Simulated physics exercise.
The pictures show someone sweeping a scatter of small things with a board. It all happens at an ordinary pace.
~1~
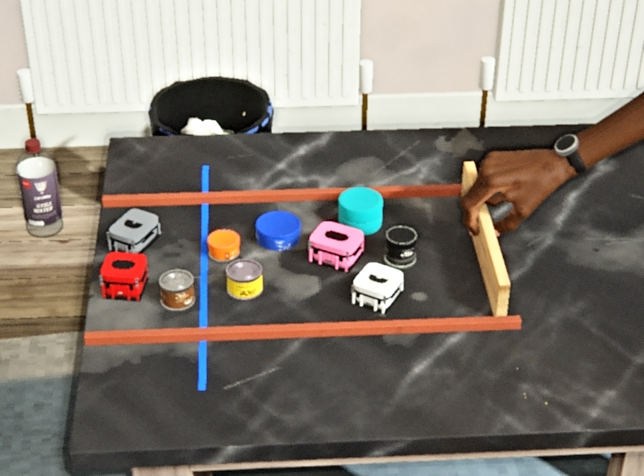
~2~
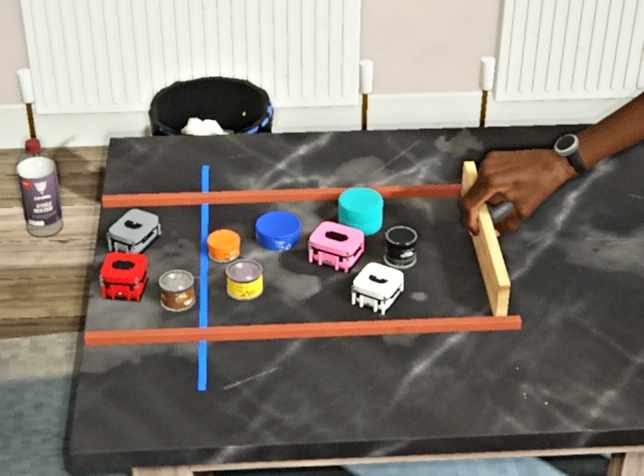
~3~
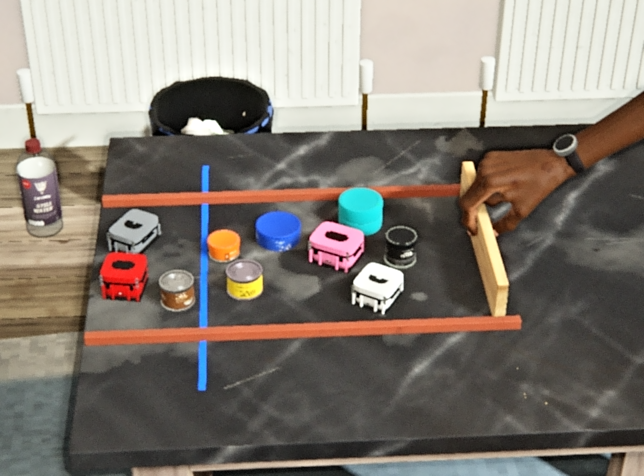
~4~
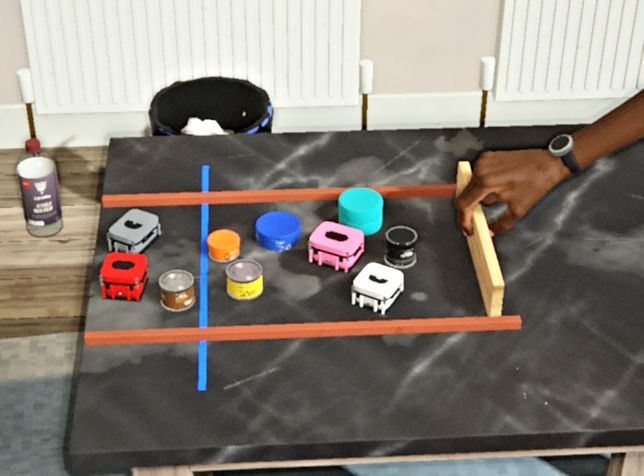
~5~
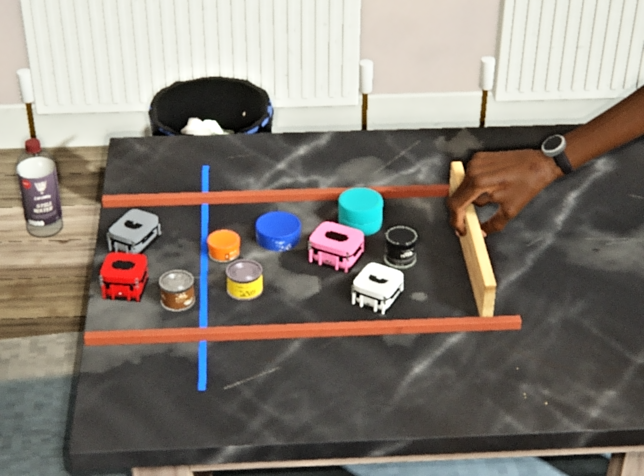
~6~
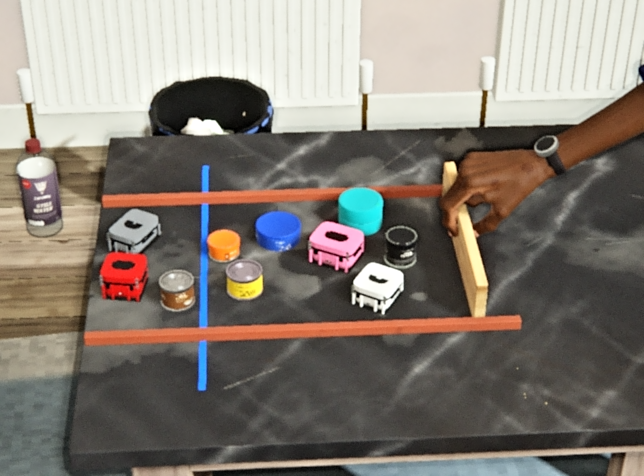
A dark marbled tabletop stands before white radiators and a black bin, seen from above at an angle. Between two reddish strips crossed by a blue tape lie grey and red cases and a brown tin at left, with orange, blue, yellow, turquoise, pink, black and white items to the right. A watch-wearing hand slides a wooden board slightly left, touching nothing else, while the camera stays still.
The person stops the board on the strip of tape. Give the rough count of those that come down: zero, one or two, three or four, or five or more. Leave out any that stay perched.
Outcome: The number that fall off is zero.
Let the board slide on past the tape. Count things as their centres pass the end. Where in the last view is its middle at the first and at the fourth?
About (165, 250), then (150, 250).
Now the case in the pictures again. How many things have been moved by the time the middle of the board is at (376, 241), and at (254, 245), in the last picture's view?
The counts are 4 and 7.
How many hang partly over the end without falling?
The number is 0.
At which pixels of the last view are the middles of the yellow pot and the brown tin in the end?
The yellow pot at (169, 280), the brown tin at (148, 299).
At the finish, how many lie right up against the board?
That makes 4.
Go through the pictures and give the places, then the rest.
Red case (125, 277); grey case (134, 234); brown tin (177, 291); board (484, 237); tape (204, 265), in the first picture.
Grey case (134, 234); yellow pot (245, 280), in the second picture.
Brown tin (177, 291); turquoise lid (360, 211), in the third picture.
Red case (125, 277); black tin (401, 248), in the fourth picture.
Grey case (134, 234); blue tub (278, 232), in the fifth picture.
Red case (125, 277); grey case (134, 234); brown tin (177, 291); board (463, 238); tape (204, 265), in the sixth picture.
A little later, none off yet; red case at rest near (125, 277); grey case at rest near (134, 234); brown tin at rest near (177, 291).
When it is over, the number that fall off is zero.
